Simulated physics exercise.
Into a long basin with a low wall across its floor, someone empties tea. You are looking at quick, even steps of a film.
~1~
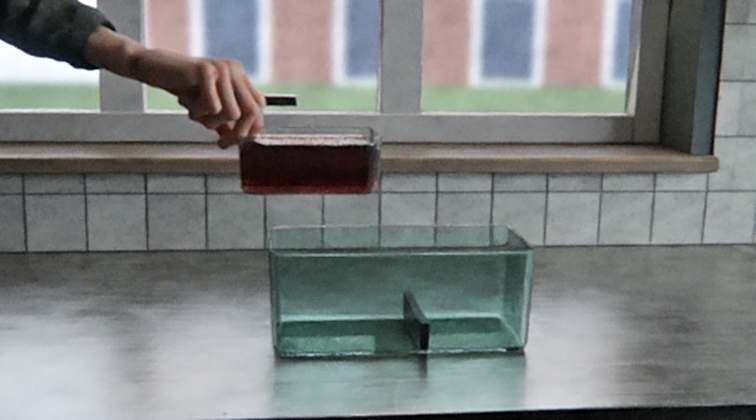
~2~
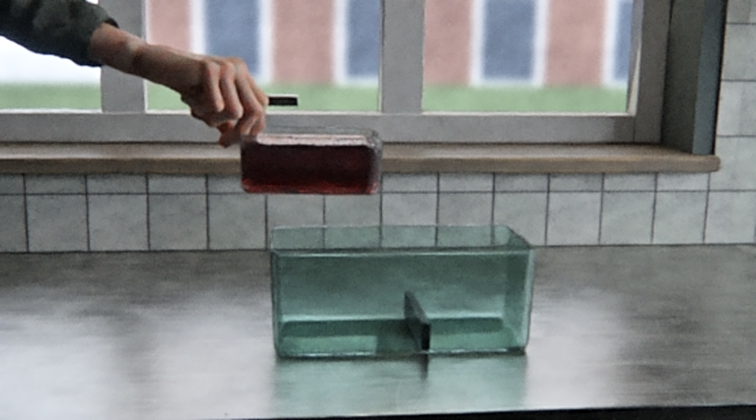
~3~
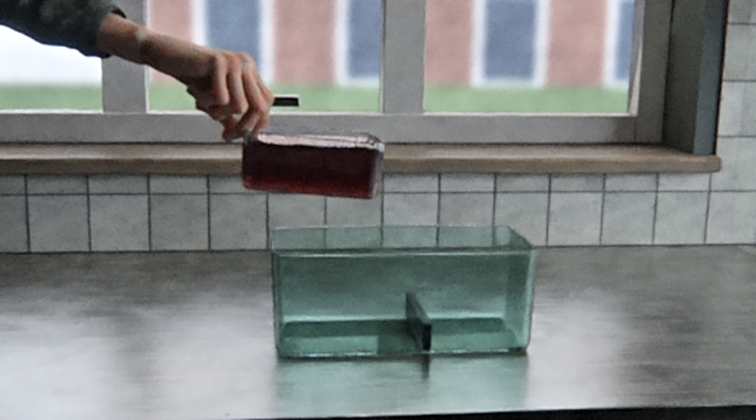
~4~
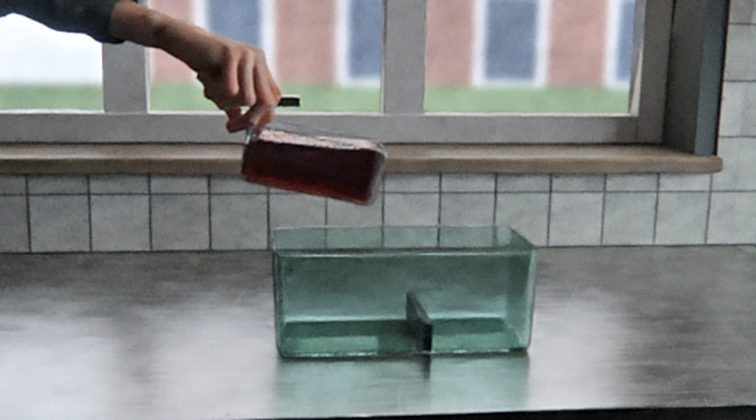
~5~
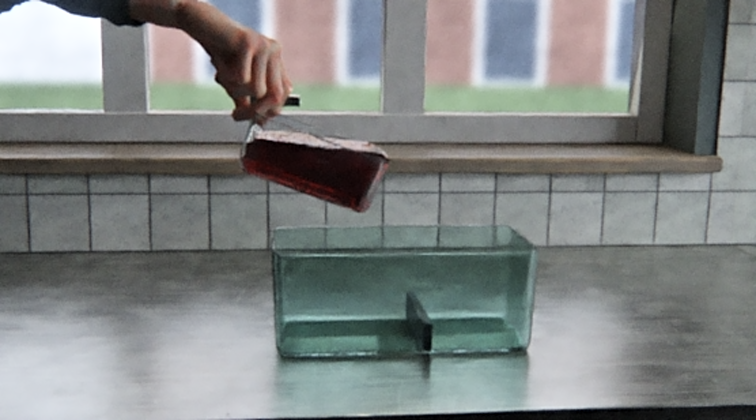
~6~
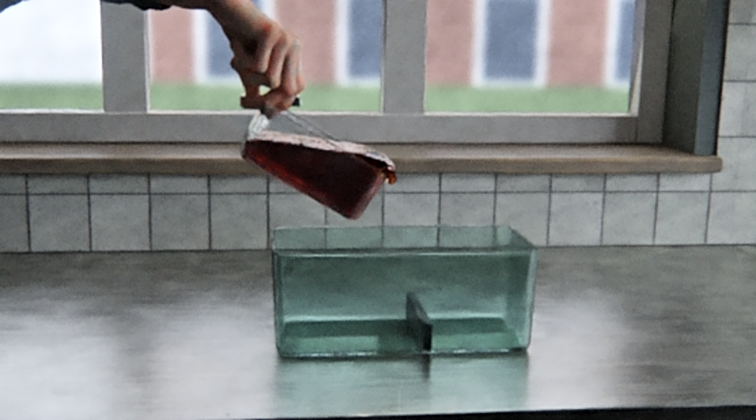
A hand tilts a clear container of dark red tea rightward above a long greenish basin.
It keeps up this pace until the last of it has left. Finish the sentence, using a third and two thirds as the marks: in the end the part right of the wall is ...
Between a third and two thirds of the whole.
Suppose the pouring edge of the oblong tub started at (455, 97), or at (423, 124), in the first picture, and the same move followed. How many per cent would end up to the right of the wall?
60 % and 60 %.
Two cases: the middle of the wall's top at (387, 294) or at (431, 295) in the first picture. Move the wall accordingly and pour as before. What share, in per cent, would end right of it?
About 75 % and 25 %.
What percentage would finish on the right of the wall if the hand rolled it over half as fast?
It comes to 55 per cent or so.
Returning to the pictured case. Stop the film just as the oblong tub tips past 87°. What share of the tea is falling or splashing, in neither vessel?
Around 25 in a hundred, more or less.
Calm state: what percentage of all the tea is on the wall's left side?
Near 50 in a hundred.
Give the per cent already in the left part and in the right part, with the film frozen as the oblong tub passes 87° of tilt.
Left 20, right 40.
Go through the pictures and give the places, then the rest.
In the first picture, it leans 0°; its right rim is at (377, 134); the tea meets the walls at (241, 140) and (374, 141); the long basin's rim runs from (270, 242) to (522, 239); the wall's top is at (416, 308).
In the second picture, it leans 1°; its right rim is at (378, 136); the tea meets the walls at (244, 140) and (376, 142).
In the third picture, it leans 5°; its right rim is at (381, 141); the tea meets the walls at (246, 139) and (378, 144).
In the fourth picture, it leans 12°; its right rim is at (383, 149); the tea meets the walls at (248, 137) and (381, 146).
In the fifth picture, it leans 20°; its right rim is at (383, 159); the tea meets the walls at (248, 137) and (382, 153); 2 per cent is over the edge.
In the sixth picture, it leans 30°; its right rim is at (382, 171); the tea meets the walls at (247, 135) and (378, 161); 8 per cent is over the edge.
A moment on, the oblong tub is tipped on its side and 16 per cent is still to pour, 19 is left of the wall and 39 right of it.
Next, the oblong tub is tipped right over and 4 per cent is still to pour, 38 is left of the wall and 51 right of it.
Then the oblong tub is tipped right over and 1 per cent is still to pour, 45 is left of the wall and 50 right of it.
Later the oblong tub is tipped right over and 0 per cent is still to pour, 51 is left of the wall and 45 right of it.
In the end 51 per cent lies left of the wall, 45 right of it and 4 outside.
